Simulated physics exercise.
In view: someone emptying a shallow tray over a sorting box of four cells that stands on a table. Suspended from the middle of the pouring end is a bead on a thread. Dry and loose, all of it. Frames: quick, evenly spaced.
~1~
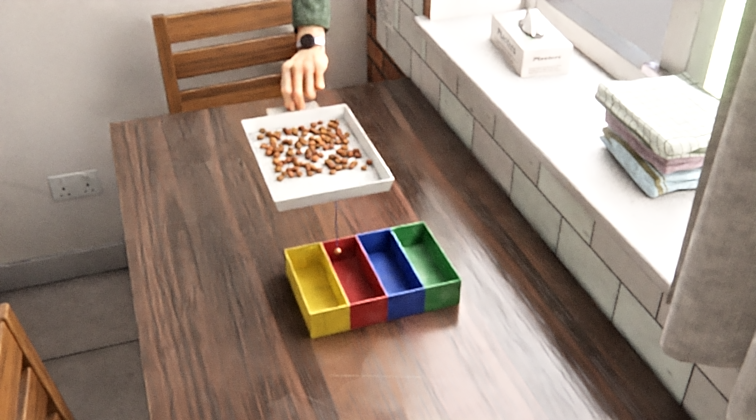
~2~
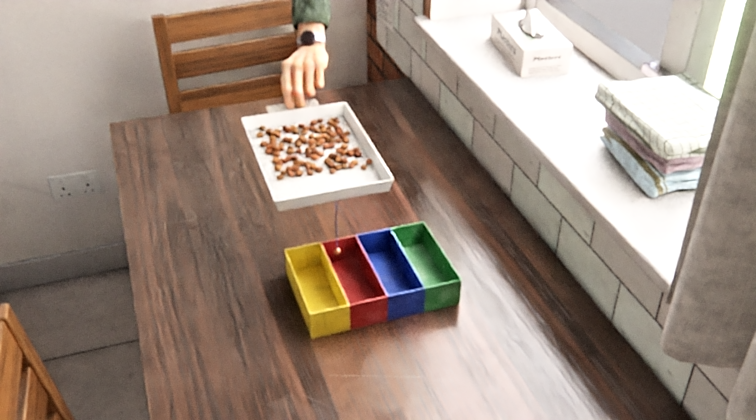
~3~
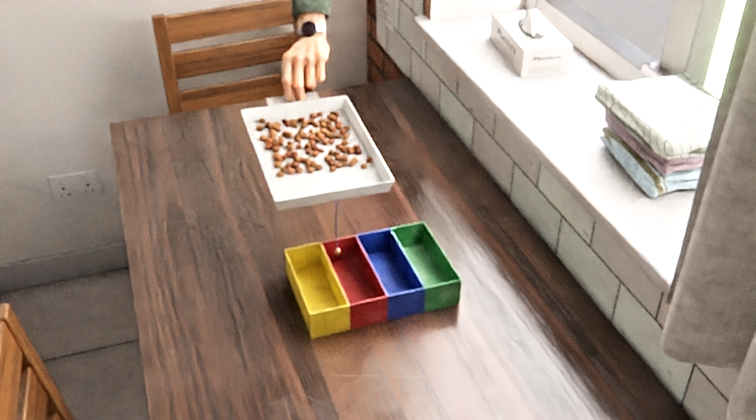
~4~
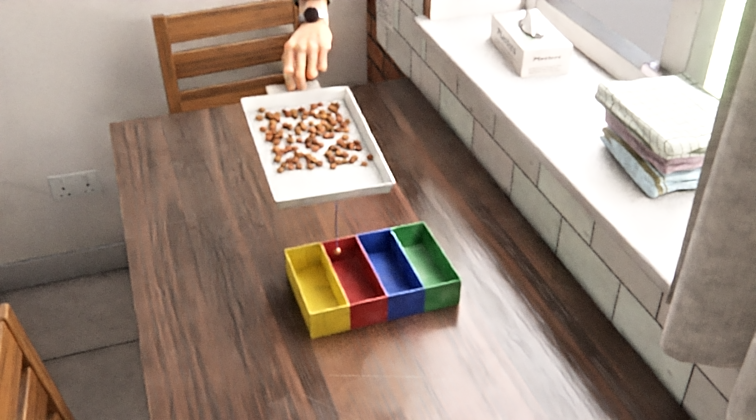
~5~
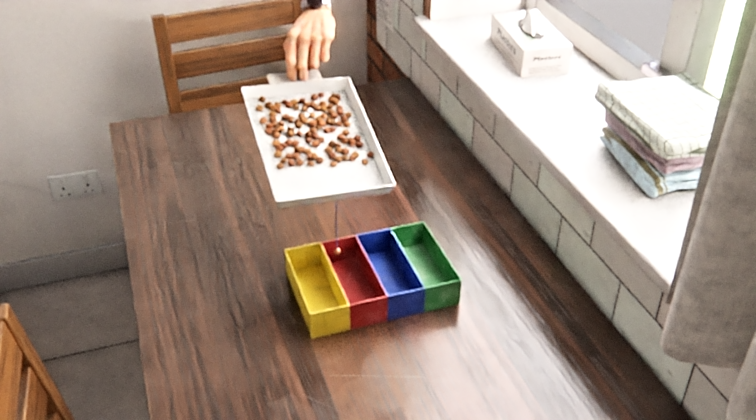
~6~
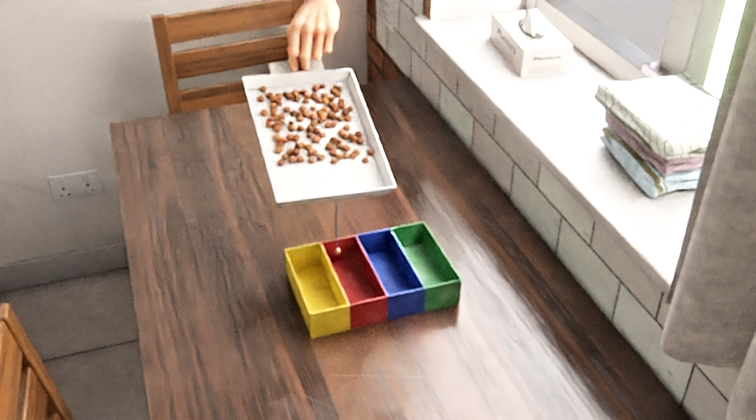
To begin with, a hand holds a shallow white tray of scattered brown kibble above a wooden table, behind a box with yellow, red, blue and green cells. The hand gradually raises the tray's far end, tilting it toward the box, while the kibble stays spread across it.
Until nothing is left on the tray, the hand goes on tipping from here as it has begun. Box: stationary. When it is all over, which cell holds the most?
The blue cell holds the most.
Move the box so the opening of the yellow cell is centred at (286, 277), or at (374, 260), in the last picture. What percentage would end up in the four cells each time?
In turn about 100 and about 80 percent.
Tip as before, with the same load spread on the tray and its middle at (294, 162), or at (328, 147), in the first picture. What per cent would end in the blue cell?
40 per cent for the first try, 70 per cent for the second.
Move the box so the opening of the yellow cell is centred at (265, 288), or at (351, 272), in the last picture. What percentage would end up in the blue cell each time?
Roughly 20 per cent, then roughly 10 per cent.
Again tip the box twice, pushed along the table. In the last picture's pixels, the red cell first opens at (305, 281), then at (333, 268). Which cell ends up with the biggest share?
The green cell, then that blue cell.
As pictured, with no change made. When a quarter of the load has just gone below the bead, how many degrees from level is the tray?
About 80° of tilt.
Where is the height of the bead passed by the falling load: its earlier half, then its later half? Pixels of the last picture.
(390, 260), then (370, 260).
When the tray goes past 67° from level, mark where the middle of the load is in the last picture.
The middle of the pieces shows up near (363, 193).
Shortly afterwards, tray tipped steeply; all but a few on the tray; a little falling or outside the box.
Next, tray tipped past a quarter turn; near a third on the tray; near a third in the blue cell; a little in the red cell; only a few in the green cell; only a few in the yellow cell; a little falling or outside the box.
Some moments later, tray tipped past a quarter turn; near two thirds in the blue cell; near a quarter in the red cell; a little in the yellow cell; only a few in the green cell; only a few falling or outside the box.
In the end, tray tipped past a quarter turn; near two thirds in the blue cell; near a quarter in the red cell; a little in the yellow cell; only a few in the green cell; only a few outside the box.
